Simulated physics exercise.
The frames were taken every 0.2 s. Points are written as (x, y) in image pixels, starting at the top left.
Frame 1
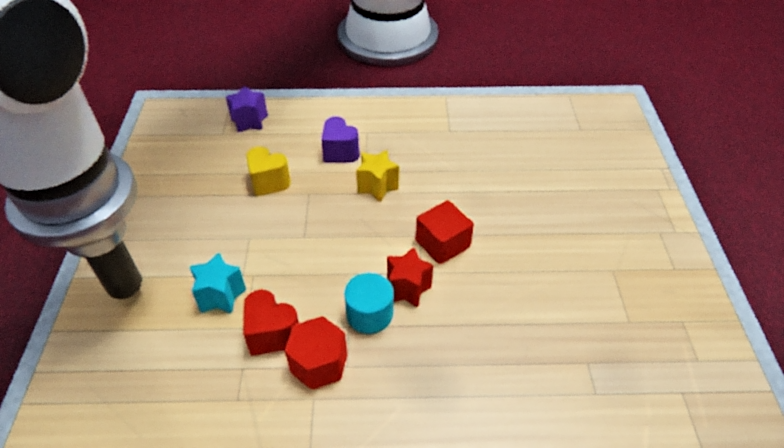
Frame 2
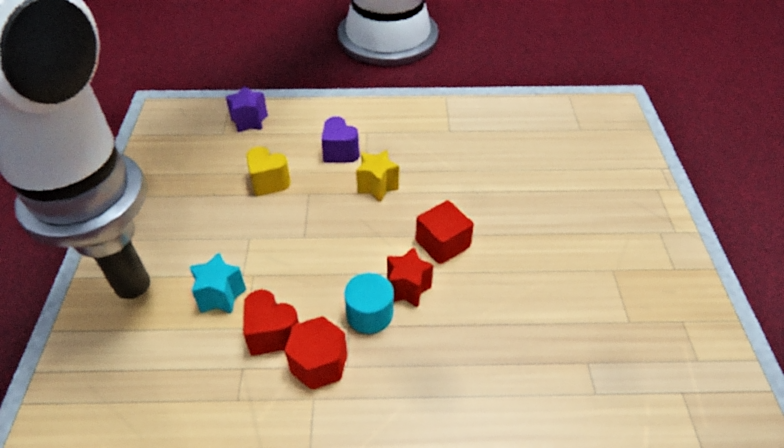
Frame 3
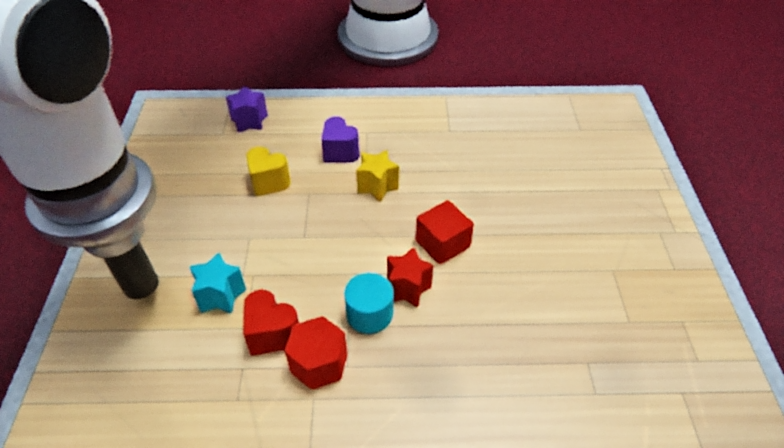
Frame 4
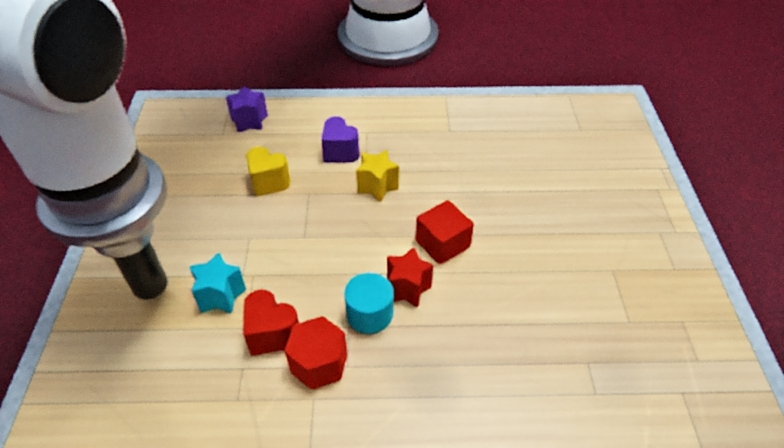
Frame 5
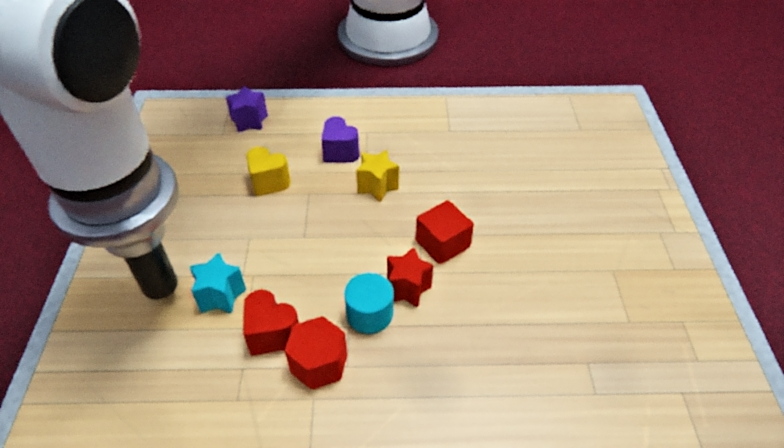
A white robot arm with a dark post slides slowly a short way rightward along the left side of a pale wooden board, nearing a turquoise star. Seen from above by a still camera, the board lies on dark red, with another robot base behind. Purple and yellow stars and hearts sit unmoving toward the back, while red blocks and a turquoise cylinder rest around the middle.
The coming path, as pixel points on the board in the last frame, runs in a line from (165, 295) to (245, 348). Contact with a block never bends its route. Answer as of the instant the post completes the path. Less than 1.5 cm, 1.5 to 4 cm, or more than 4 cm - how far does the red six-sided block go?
Range: Under 1.5 cm.
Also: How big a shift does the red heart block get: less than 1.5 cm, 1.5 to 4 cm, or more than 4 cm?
The red heart block ends up very close, under 1.5 cm away.
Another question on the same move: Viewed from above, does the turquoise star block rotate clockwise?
The answer is no.
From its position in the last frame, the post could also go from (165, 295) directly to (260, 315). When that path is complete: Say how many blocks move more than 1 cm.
My prediction: No fewer than three blocks.
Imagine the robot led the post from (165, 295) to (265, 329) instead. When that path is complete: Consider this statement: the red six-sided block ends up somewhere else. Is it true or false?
Verdict: True.
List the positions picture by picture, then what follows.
In the first frame, post tip at (125, 286); block tops, turquoise star block at (212, 273); red heart block at (266, 312); red six-sided block at (315, 341).
In the second frame, post at (133, 286); blocks unchanged.
In the third frame, post at (142, 286); blocks unchanged.
In the fourth frame, post at (151, 287); blocks unchanged.
In the fifth frame, post at (161, 287); turquoise star block at (212, 273); red heart block at (266, 312); red six-sided block at (315, 341).
On the path given first. Halfway along, post at (202, 314); turquoise star block at (223, 275), turned 40° anticlockwise.
At the end, post at (243, 340); turquoise star block at (226, 276), turned 50° anticlockwise; red heart block at (279, 313), turned 20° anticlockwise; red six-sided block at (322, 343), turned 15° clockwise.
